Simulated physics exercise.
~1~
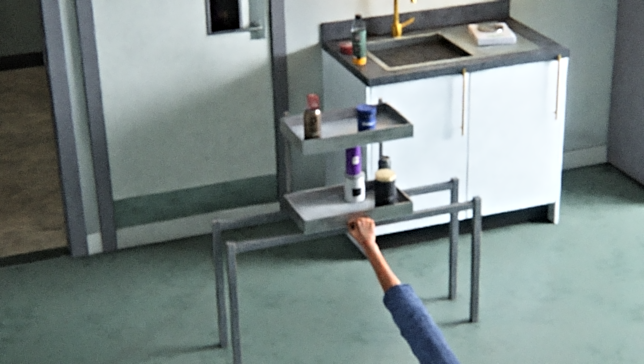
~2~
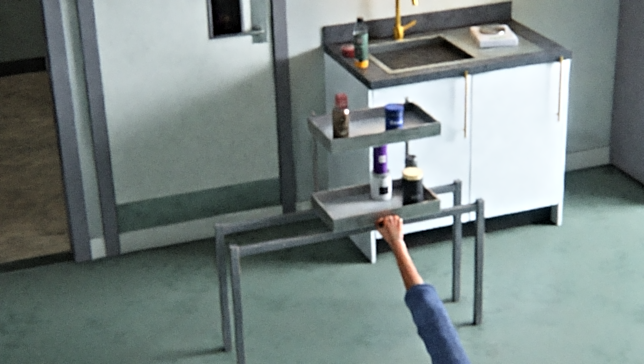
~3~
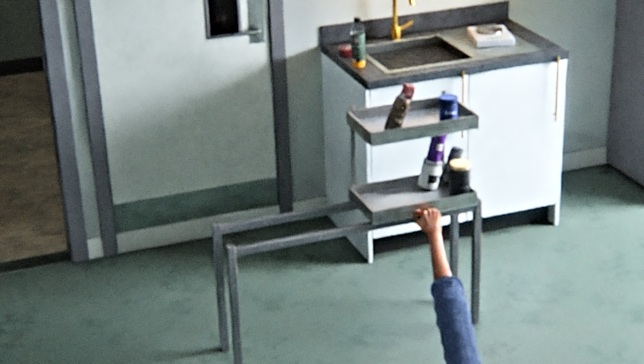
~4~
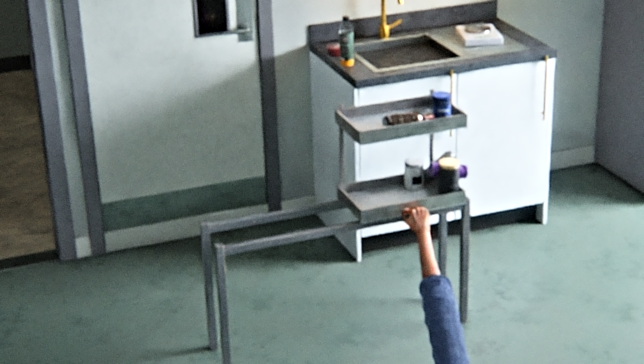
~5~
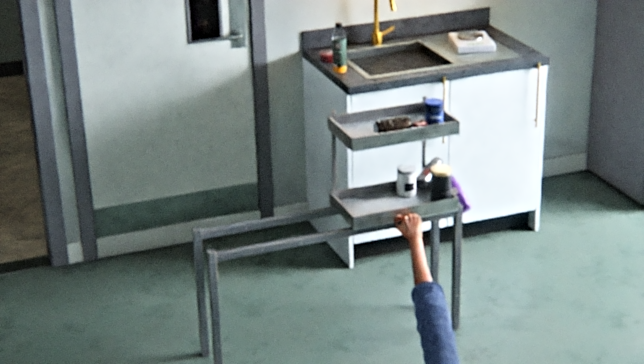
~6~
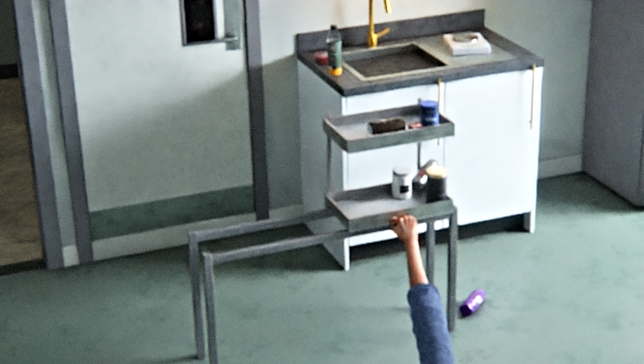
A two-tiered grey tray on a metal rail frame, seen from above in a pale green room with a door at left and a white sink cabinet behind, carries small containers. A brown can and a blue tin stand on the upper shelf, with purple, white and black jars below. A blue-sleeved arm pushes the tray right along the rails. As it reaches the right end, several containers tilt; the brown can falls flat, while the purple jar topples over the edge. Finally the purple jar lies on the floor, and the blue tin remains upright.
